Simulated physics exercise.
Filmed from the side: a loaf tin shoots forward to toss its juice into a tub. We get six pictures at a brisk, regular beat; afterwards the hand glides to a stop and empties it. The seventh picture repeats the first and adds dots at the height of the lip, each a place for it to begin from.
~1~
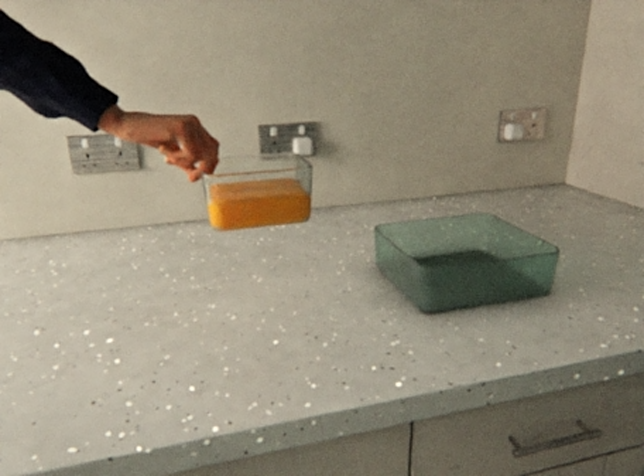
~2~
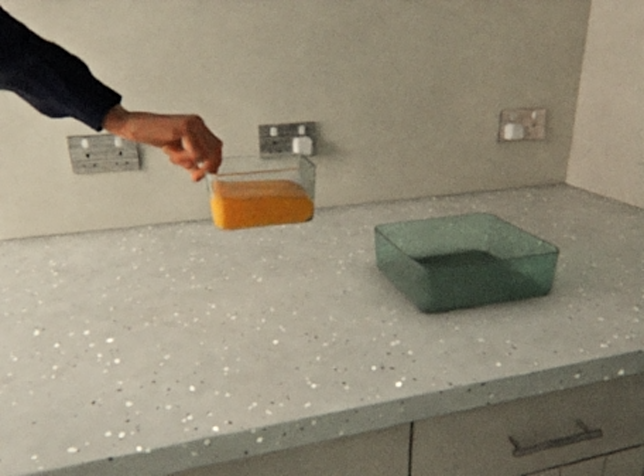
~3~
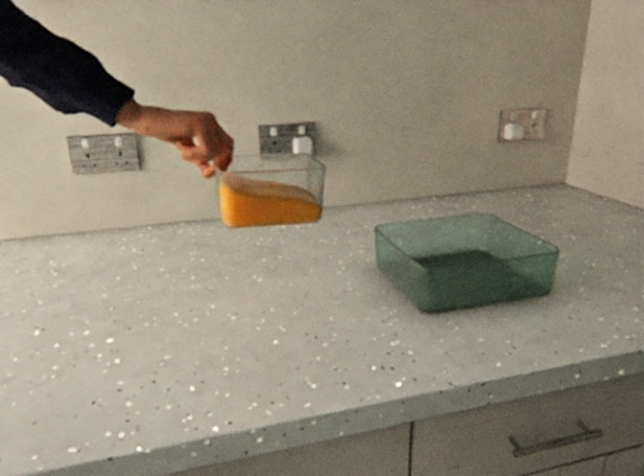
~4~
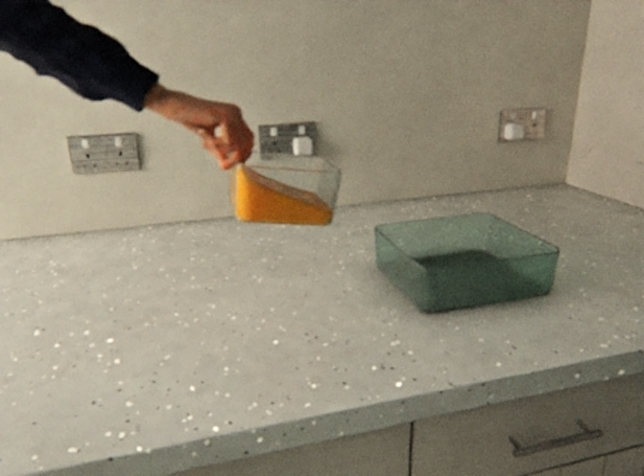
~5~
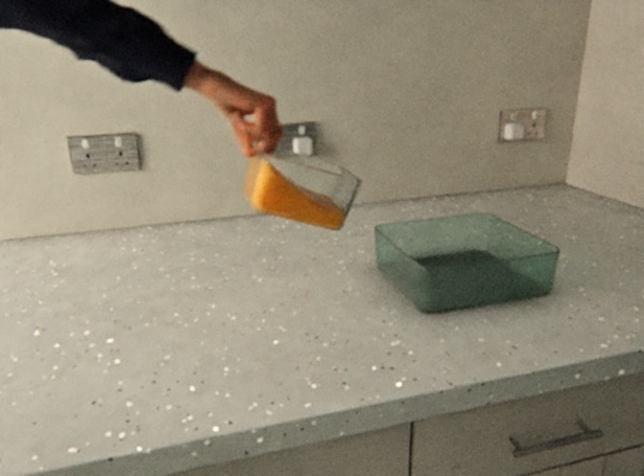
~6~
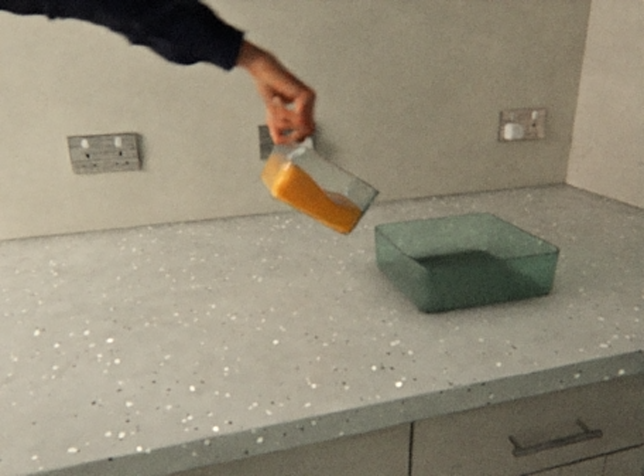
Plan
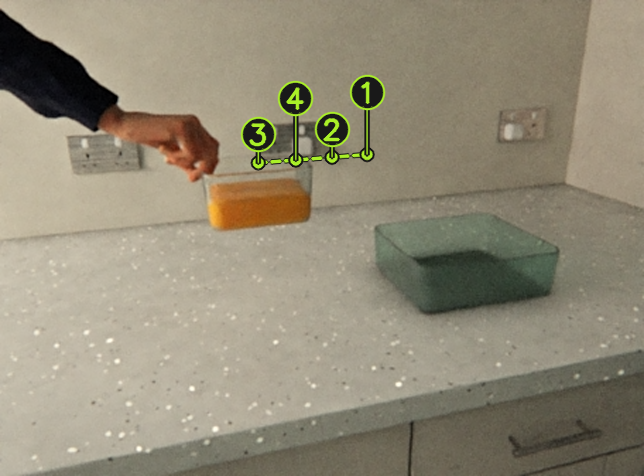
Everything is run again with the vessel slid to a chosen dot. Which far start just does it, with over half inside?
Dot 3.
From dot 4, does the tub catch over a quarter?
Yes, clearly.
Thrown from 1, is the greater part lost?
No, not at all.
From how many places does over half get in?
All of them.
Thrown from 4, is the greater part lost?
No.
On the marked copy, 1 at (367, 154); 2 at (332, 157); 3 at (258, 162); 4 at (295, 160).
Choosing 1, about 68 % lands in the tub, 2 % falls short and 29 % goes beside or beyond.
Choosing 2, about 90 % lands in the tub, 6 % falls short and 4 % goes beside or beyond.
Choosing 3, about 61 % lands in the tub, 25 % falls short and 14 % goes beside or beyond.
Choosing 4, about 78 % lands in the tub, 9 % falls short and 13 % goes beside or beyond.
